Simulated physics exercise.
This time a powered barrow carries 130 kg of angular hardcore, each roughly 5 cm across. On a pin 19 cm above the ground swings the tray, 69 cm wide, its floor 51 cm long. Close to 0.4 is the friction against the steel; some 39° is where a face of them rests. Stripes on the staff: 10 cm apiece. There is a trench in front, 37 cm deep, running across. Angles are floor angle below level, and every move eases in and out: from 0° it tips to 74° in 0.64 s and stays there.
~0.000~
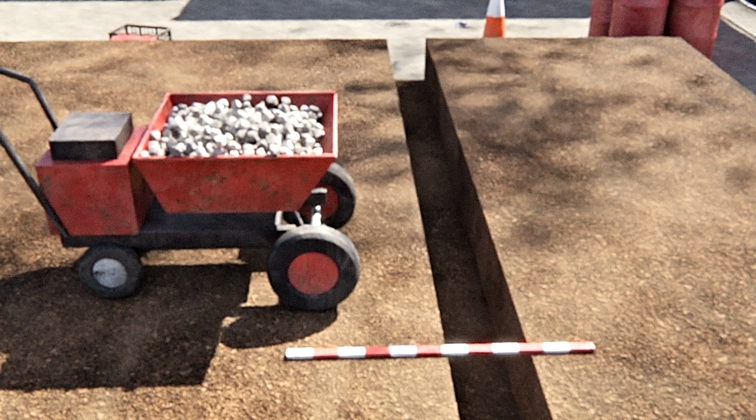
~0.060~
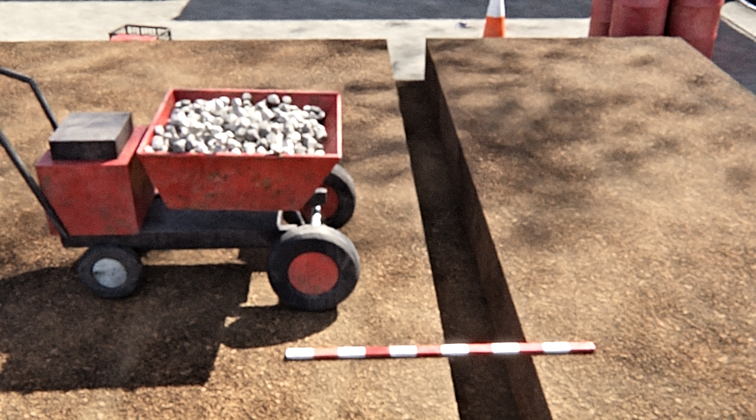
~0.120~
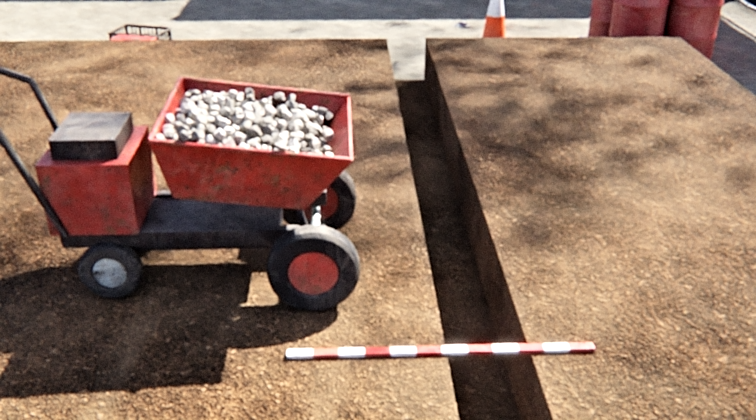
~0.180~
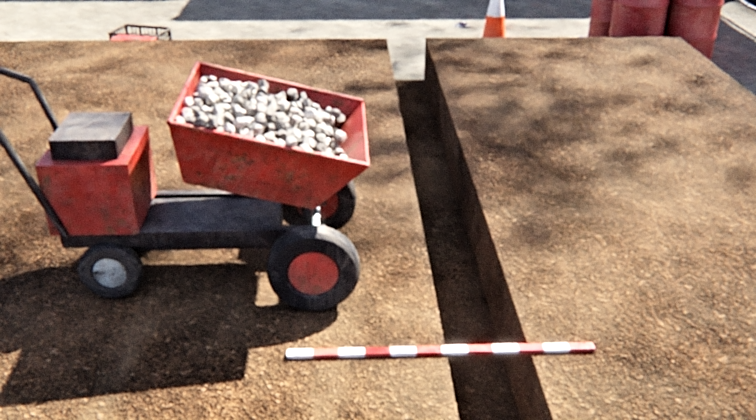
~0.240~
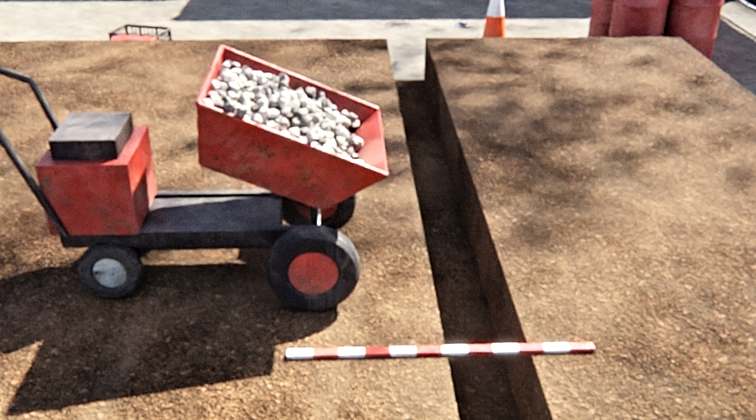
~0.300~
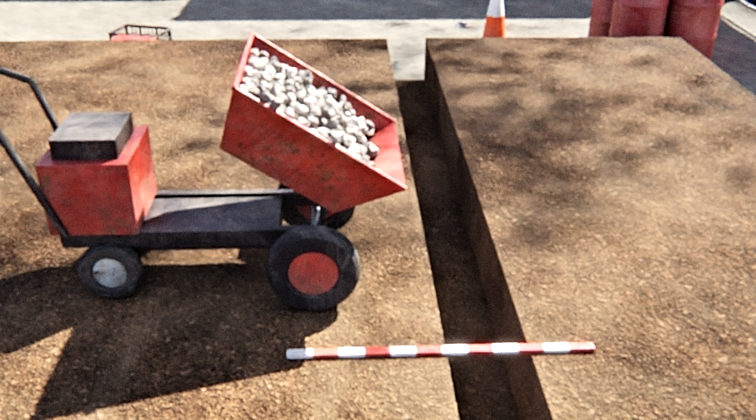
At first, a red powered barrow stands beside a narrow trench, its tray level and heaped with pale, angular stones, while a striped staff lies across the gap. The tray then begins tilting toward the trench on the right, slowly and then faster, its rear rising steeply with the stones still inside.
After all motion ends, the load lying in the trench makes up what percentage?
It makes up about 61 per cent.
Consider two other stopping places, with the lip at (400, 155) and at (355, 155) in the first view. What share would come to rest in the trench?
Estimates: 20 % then 45 %.
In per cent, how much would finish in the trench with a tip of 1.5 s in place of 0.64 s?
About 75%.
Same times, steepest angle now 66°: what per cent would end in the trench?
I'd guess some 45 in a hundred.
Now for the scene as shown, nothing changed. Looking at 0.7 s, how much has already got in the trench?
35 per cent, give or take.
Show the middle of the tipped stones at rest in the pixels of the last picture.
Roughly (481, 310), I'd say.
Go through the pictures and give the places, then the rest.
In the first picture, lip at (335, 157), floor tilted 0°, highest stones at (235, 116).
In the second picture, lip at (340, 158), floor tilted 2°, highest stones at (224, 113); the stones move at 0.4 m/s on average.
In the third picture, the tray is at 7°, its lip at (351, 160); the top of the load is at (209, 101); the stones move at 0.9 m/s on average.
In the fourth picture, lip at (368, 166), floor tilted 14°, highest stones at (216, 88); the stones move at 1.3 m/s on average.
In the fifth picture, lip at (387, 176), floor tilted 23°, highest stones at (229, 74); the stones move at 1.5 m/s on average.
In the sixth picture, the tray is at 34°, its lip at (405, 189); the top of the load is at (256, 61); the stones move at 1.6 m/s on average.
After 0.5 s the floor is at 62°; 100 % in the tray; the foremost stones are at (423, 178).
After 0.7 s the floor is at 74°; 58 % in the tray, 34 % in the trench, 7 % past the trench; the foremost stones are at (535, 278).
After 1.1 s the floor is at 74°; 20 % in the tray, 50 % in the trench, 30 % past the trench; the foremost stones are at (686, 242).
After 3.0 s the floor is at 74°; 10 % in the tray, 61 % in the trench, 29 % past the trench; the foremost stones are past the picture's edge.
